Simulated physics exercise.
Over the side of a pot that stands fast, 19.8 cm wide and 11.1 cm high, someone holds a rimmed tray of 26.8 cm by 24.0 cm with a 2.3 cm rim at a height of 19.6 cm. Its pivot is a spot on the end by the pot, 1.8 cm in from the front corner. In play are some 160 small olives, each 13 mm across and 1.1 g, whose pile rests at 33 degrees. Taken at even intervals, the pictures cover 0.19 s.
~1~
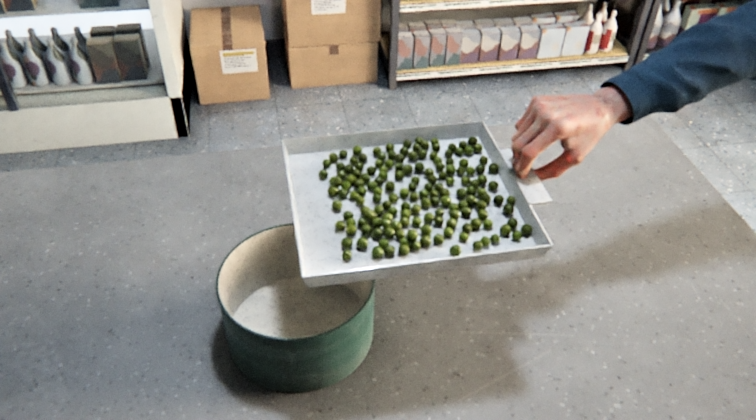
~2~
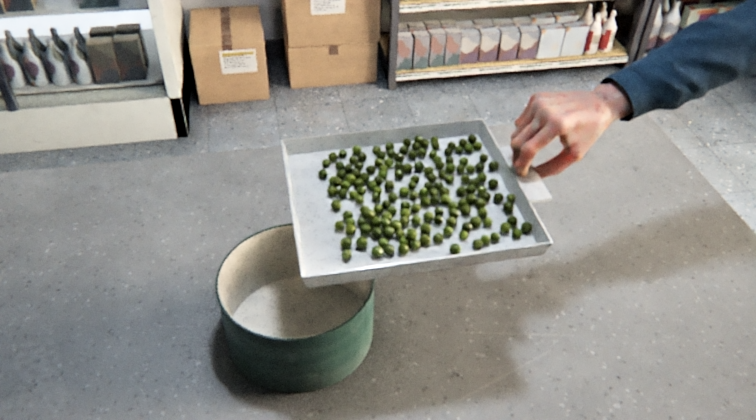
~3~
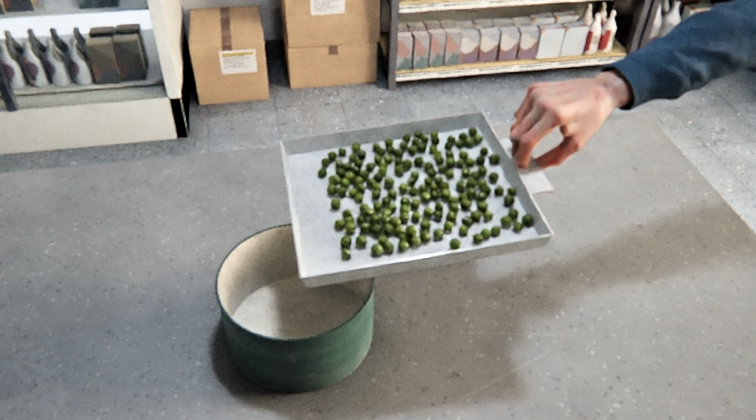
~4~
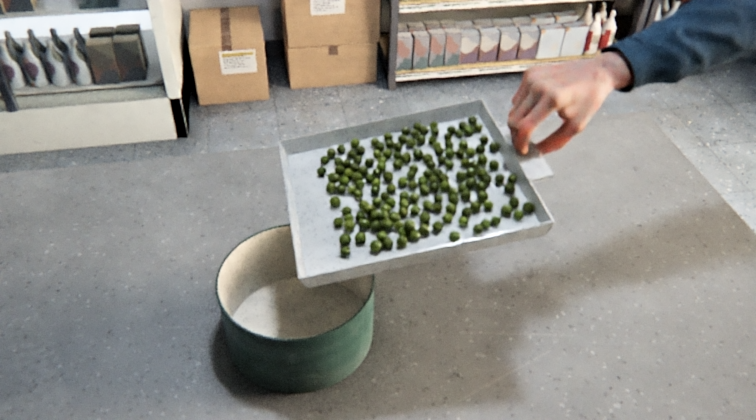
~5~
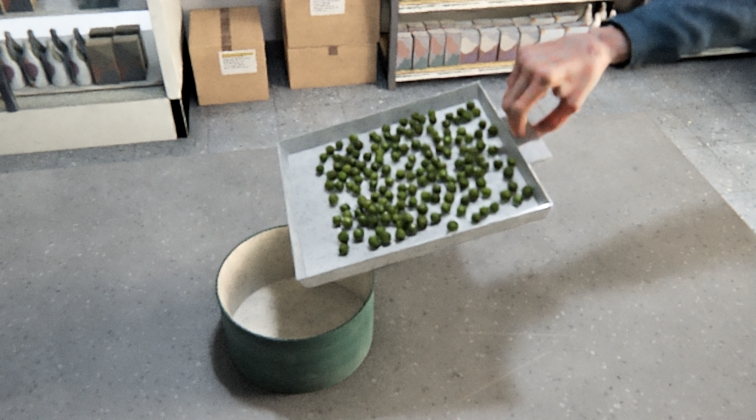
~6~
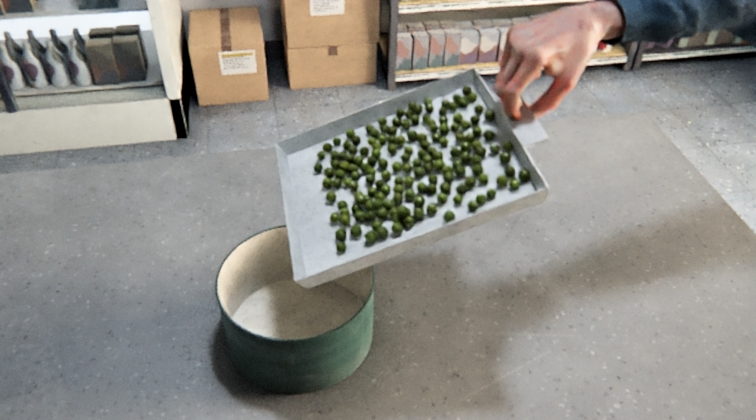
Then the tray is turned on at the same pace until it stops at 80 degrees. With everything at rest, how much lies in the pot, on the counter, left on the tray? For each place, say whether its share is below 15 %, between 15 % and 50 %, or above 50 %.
Pot: Between 15 % and 50 %; counter: Between 15 % and 50 %; left on the tray: Between 15 % and 50 %.
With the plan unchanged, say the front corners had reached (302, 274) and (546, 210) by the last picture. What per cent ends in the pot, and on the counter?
Pot 10 % / counter 5 %.
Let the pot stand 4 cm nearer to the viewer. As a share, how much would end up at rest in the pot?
Near 30 per cent in that case.
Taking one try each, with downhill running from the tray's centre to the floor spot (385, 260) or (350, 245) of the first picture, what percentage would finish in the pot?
Estimate: Some 0 % and some 0 % respectively.
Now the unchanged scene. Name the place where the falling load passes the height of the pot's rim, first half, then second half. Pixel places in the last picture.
It passes about (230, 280) first and (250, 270) afterwards.
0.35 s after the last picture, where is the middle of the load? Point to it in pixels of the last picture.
I'd put it close to (295, 185).
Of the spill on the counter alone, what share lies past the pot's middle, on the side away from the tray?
Near 100 in a hundred.
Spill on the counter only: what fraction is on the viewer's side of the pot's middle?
Roughly 30 percent of the spill.
Then, 0.21 s after the last picture, tilt 51 degrees; the tray holds 100 %, the pot 0 %.
Then, 0.35 s after the last picture, tilt 72 degrees; the tray holds 100 %, the pot 0 %.
Then, 0.62 s after the last picture, tilt 80 degrees; the tray holds 35 %, the pot 25 %.
In the end, pot 30 %, counter 40 %, tray 30 %.
